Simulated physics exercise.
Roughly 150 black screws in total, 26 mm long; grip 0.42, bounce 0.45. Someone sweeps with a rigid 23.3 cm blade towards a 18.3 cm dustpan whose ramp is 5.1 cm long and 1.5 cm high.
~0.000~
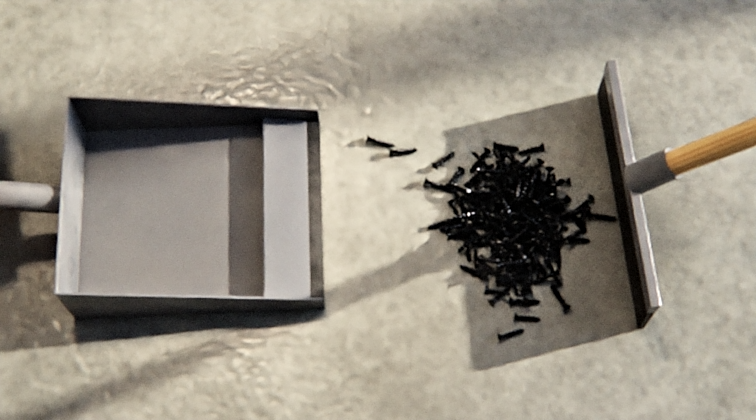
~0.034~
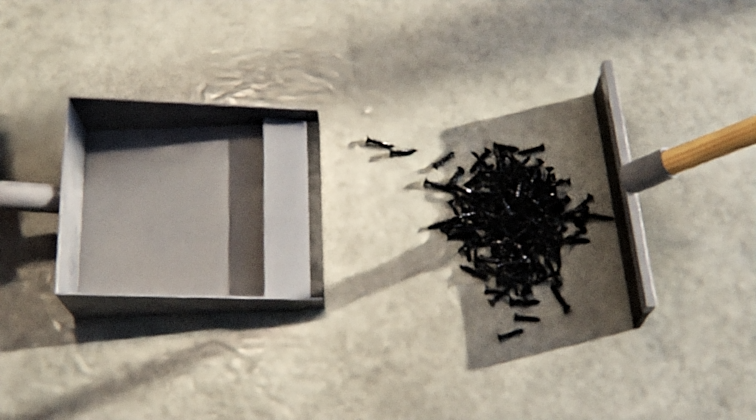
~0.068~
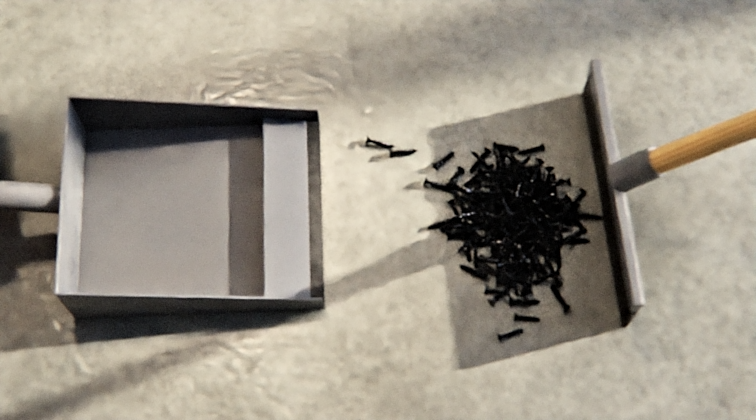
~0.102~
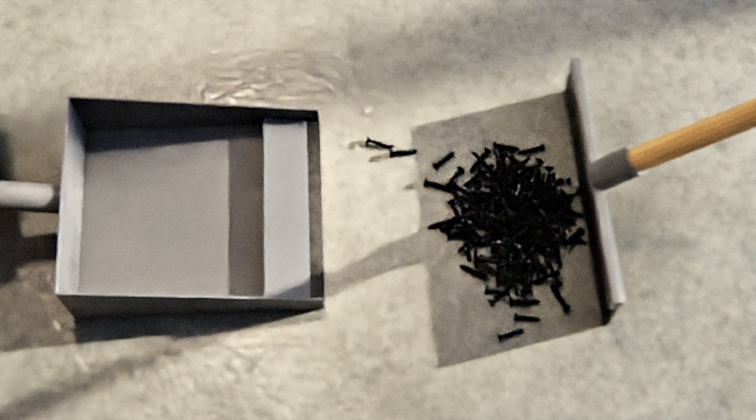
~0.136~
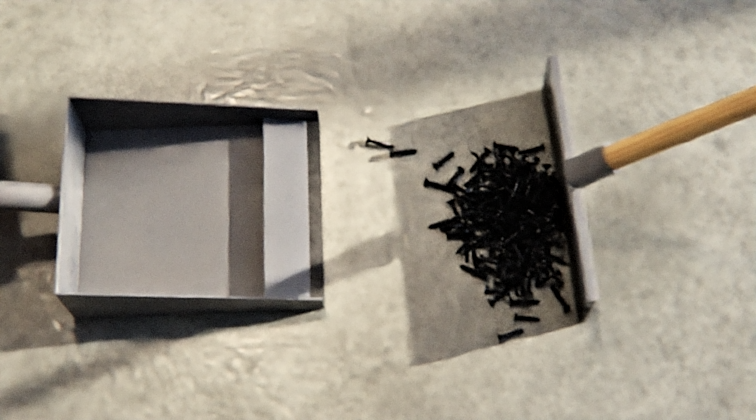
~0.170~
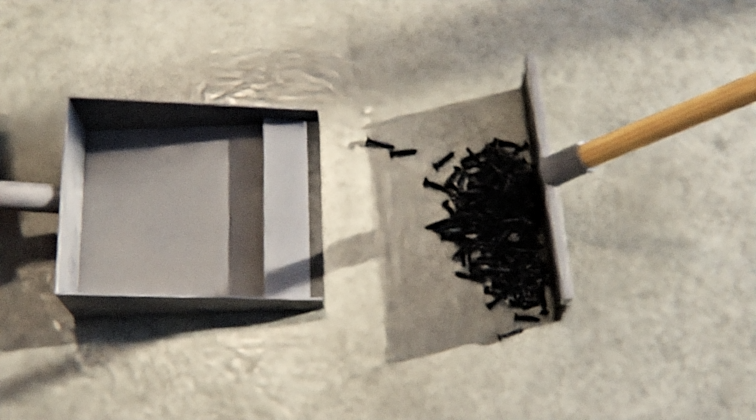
A flat blade on a wooden handle slid left across the pale floor into a pile of black screws, bunching them against its face, while the gray dustpan on the left stayed still.
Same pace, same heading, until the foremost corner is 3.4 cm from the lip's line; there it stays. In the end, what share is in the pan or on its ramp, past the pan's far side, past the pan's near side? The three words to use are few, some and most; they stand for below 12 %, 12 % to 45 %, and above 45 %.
Pan: Some, far side: Few, near side: Few.
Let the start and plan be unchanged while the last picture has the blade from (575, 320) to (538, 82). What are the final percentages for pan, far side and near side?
Final per cent - pan 25, far 0, near 15.
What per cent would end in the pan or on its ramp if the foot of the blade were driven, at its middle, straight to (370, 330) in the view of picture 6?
About 15 %.
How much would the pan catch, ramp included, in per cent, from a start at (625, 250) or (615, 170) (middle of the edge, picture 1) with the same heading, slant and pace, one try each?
First try about 25 per cent, second about 15 per cent.
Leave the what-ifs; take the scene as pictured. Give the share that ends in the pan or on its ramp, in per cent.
My estimate is some 15 per cent.
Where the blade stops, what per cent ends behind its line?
Roughly 0 percent of it.
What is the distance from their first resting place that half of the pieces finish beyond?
16 cm or so.
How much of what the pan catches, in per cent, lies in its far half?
60 per cent.
Then, at 0.31 s, middle of the blade 12 cm from the lip; 0 % over the lip, far side 0 %, near side 5 %.
After 0.41 s, middle of the blade 6 cm from the lip; 0 % over the lip, far side 0 %, near side 5 %.
Then, at 0.64 s, middle of the blade 4 cm from the lip; 15 % over the lip, far side 0 %, near side 5 %.
By 0.9 s all is still; pan 15 %, far side 0 %, near side 10 %, in front of the lip or behind the blade 75 %.
